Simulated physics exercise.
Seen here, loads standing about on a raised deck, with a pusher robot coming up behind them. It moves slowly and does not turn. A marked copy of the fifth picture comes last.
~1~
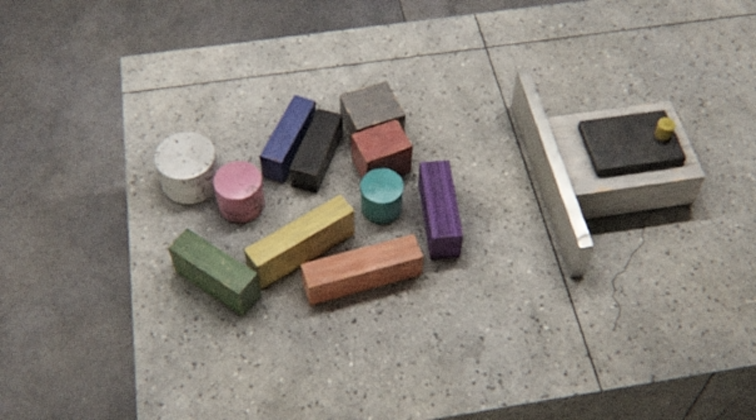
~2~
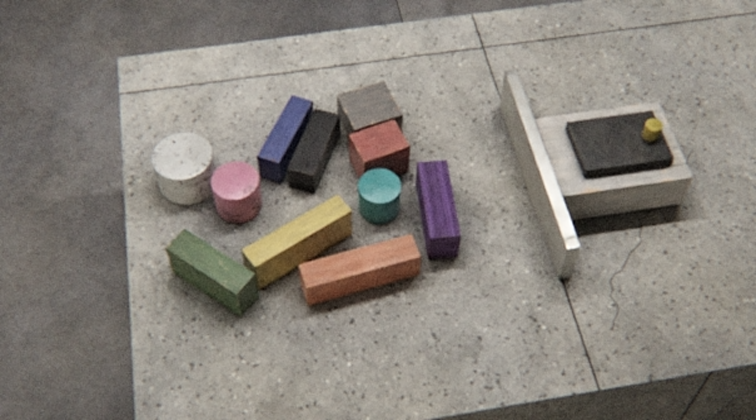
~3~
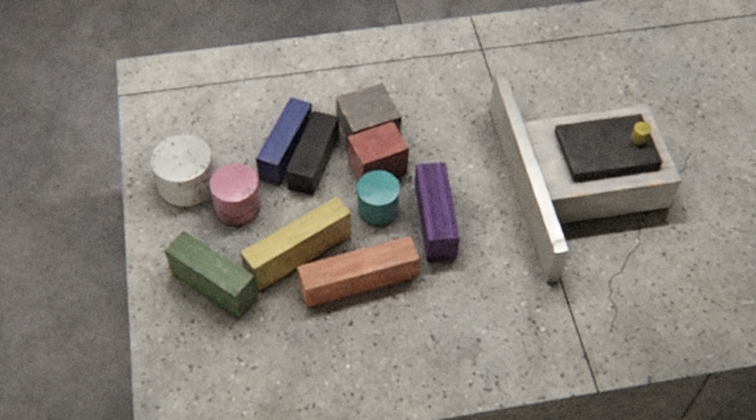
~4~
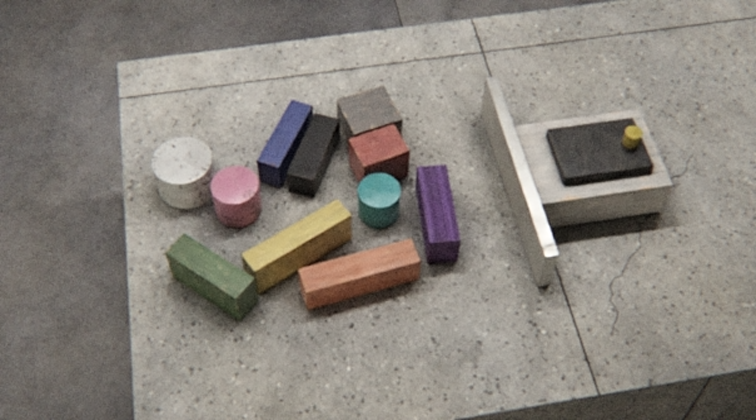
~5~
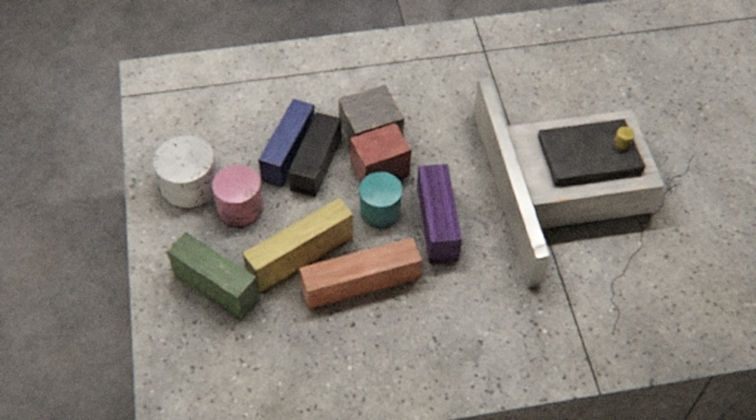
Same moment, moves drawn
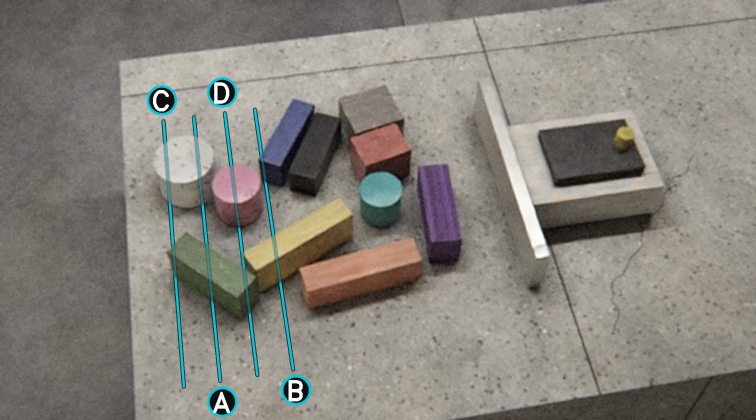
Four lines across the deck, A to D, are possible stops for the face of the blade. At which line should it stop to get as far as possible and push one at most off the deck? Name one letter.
The farthest such stop is D.
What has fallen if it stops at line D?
It is the white canister.
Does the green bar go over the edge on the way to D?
No.
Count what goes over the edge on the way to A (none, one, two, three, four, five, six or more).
Three.
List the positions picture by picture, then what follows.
The first frame shows yellow bar (301, 242); white canister (188, 169); grey crate (372, 116).
The second frame shows robot (612, 143); black bar (314, 151).
The third frame shows robot (602, 146); turquoise canister (378, 199).
The fourth frame shows robot (592, 150); purple stick (437, 213).
The fifth frame shows robot (584, 151); orange bar (361, 274); pink canister (238, 195); yellow bar (300, 245).
On the marked copy, A at (206, 237); B at (272, 228); C at (173, 242); D at (240, 232).
Taking D. A third of the way, robot (489, 164); grey crate (361, 118); orange bar (335, 279).
Two thirds of the way, robot (393, 178); white canister (168, 175); green bar (193, 292).
When it is over, robot (318, 188); white canister over the edge; blue bar (133, 159); one fallen.
As for the rest, A drops three; B is within the limit but short; C drops six.
